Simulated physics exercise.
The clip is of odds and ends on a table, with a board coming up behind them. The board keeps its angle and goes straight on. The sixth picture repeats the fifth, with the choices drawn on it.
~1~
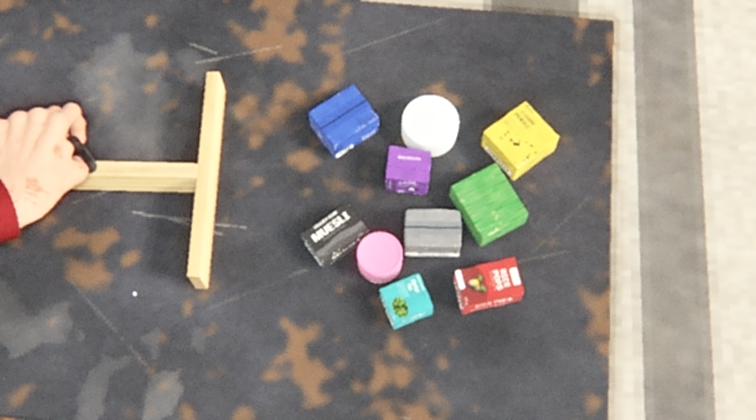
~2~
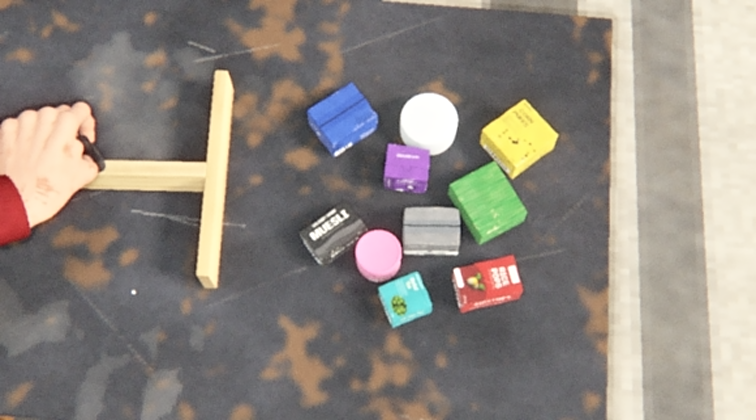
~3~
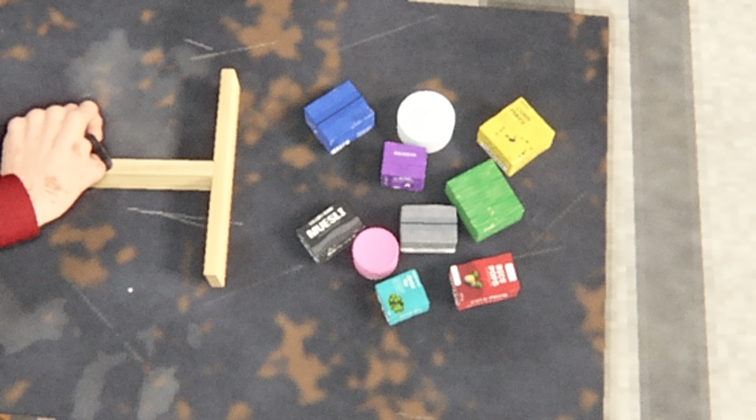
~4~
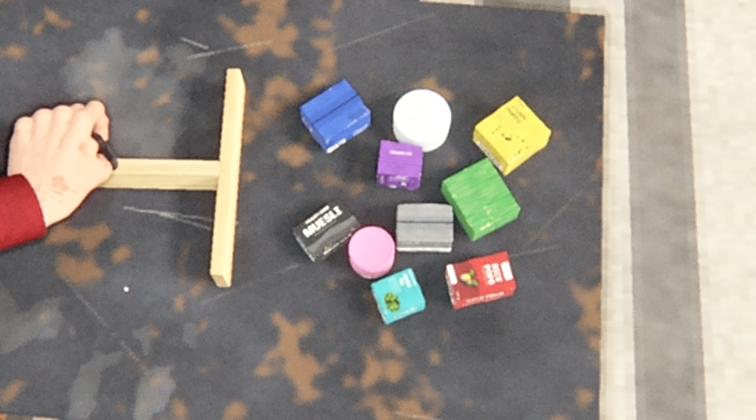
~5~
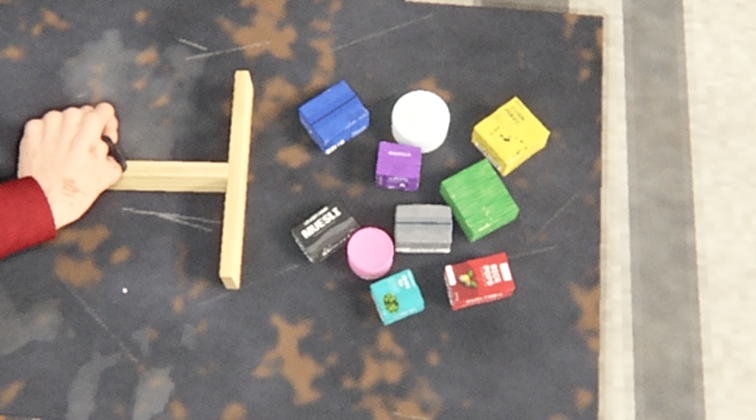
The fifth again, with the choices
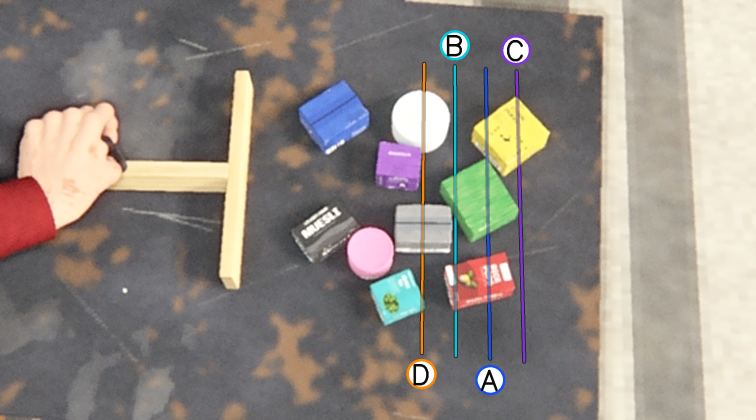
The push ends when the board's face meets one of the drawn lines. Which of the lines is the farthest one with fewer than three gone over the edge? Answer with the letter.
Line C.
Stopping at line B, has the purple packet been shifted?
Yes.
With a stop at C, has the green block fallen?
No.
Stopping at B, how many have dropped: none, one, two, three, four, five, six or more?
By then, none.
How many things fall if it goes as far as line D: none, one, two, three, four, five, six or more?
The count is none.
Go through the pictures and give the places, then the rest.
Grey box (433, 233); turquoise box (406, 302); black packet (336, 236), in the first frame.
Board (212, 169); red packet (487, 284), in the second frame.
Board (220, 168); blue box (339, 118), in the third frame.
Board (226, 168); green block (480, 200), in the fourth frame.
Board (234, 170); white tin (420, 123); grey box (423, 229); turquoise box (397, 297), in the fifth frame.
On the marked copy, A at (488, 207); B at (455, 204); C at (520, 209); D at (423, 201).
With C. Early on, board (339, 178); turquoise box (400, 302); white tin (443, 124).
Further on, board (442, 187); yellow box (565, 149); green block (524, 191).
At the end, board (520, 193); yellow box (605, 144); green block (598, 197); none fallen.
As for the rest, A is within the limit but short; B is within the limit but short; D is within the limit but short.
